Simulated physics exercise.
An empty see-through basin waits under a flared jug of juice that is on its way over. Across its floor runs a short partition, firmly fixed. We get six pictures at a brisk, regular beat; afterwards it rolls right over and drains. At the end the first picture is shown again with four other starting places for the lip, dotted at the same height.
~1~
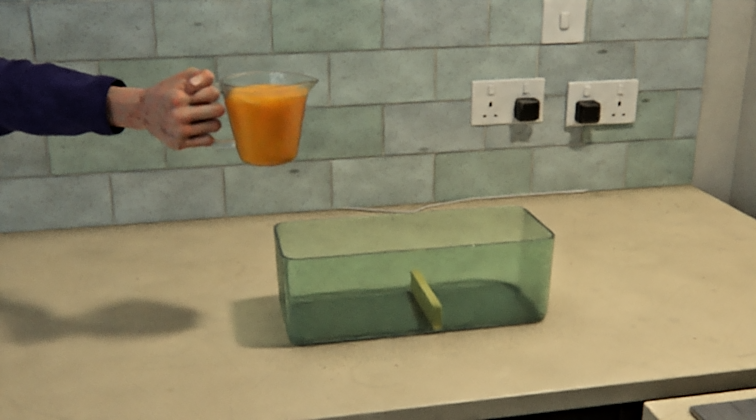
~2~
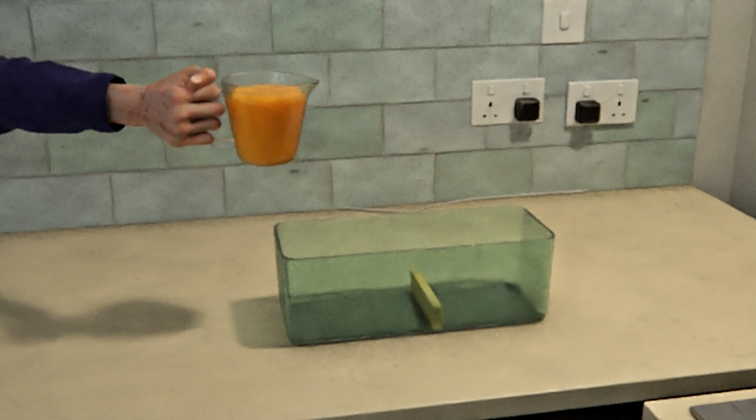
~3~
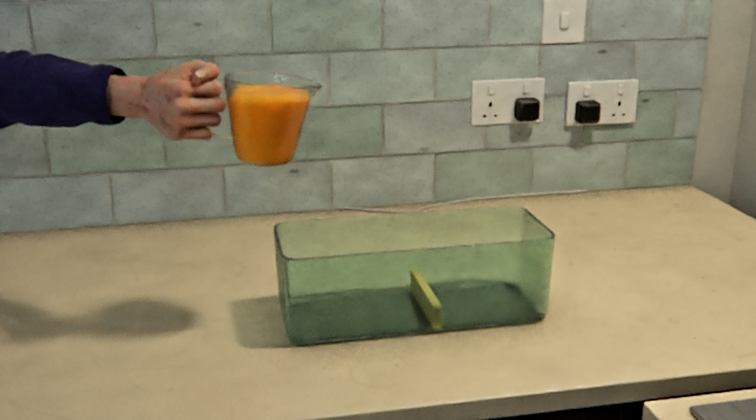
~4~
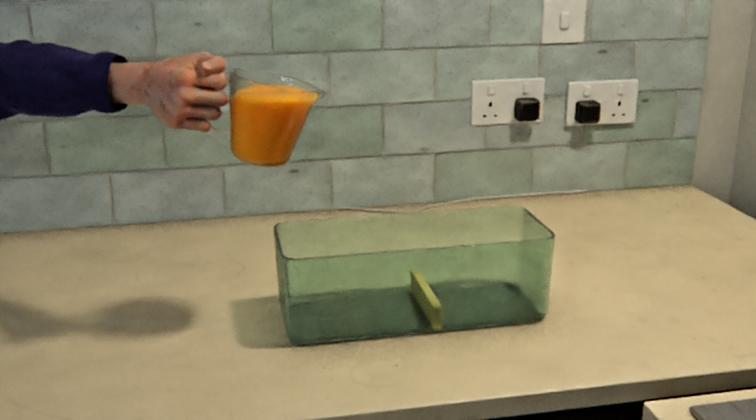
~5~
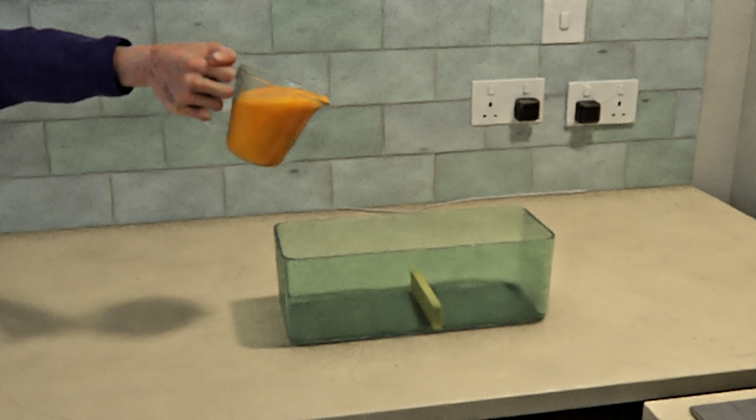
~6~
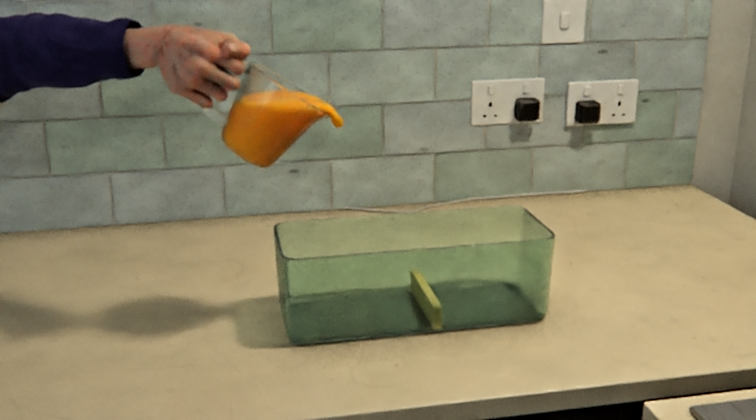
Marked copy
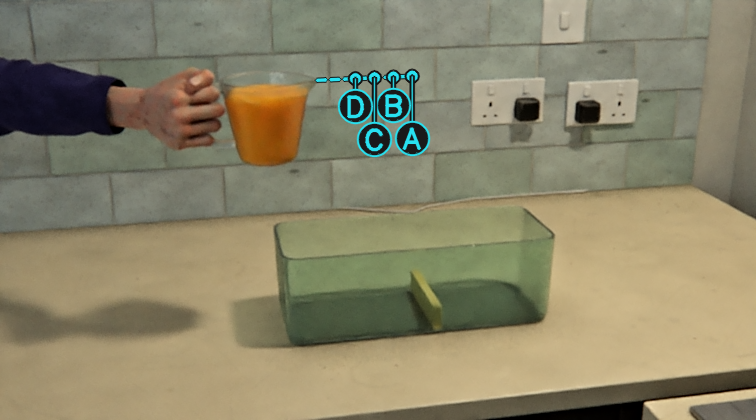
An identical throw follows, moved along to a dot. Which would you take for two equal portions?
Spot C.
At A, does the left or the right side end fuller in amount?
The right side.
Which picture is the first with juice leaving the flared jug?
In picture 6.
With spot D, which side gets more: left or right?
The left one.
In cyan, A at (412, 76); B at (393, 77); C at (374, 77); D at (355, 78).
Choosing A, about 11 % ends left of the wall and 88 % right of it.
Choosing B, about 21 % ends left of the wall and 78 % right of it.
Choosing C, about 48 % ends left of the wall and 51 % right of it.
Choosing D, about 79 % ends left of the wall and 16 % right of it; 5 % is lost outside.
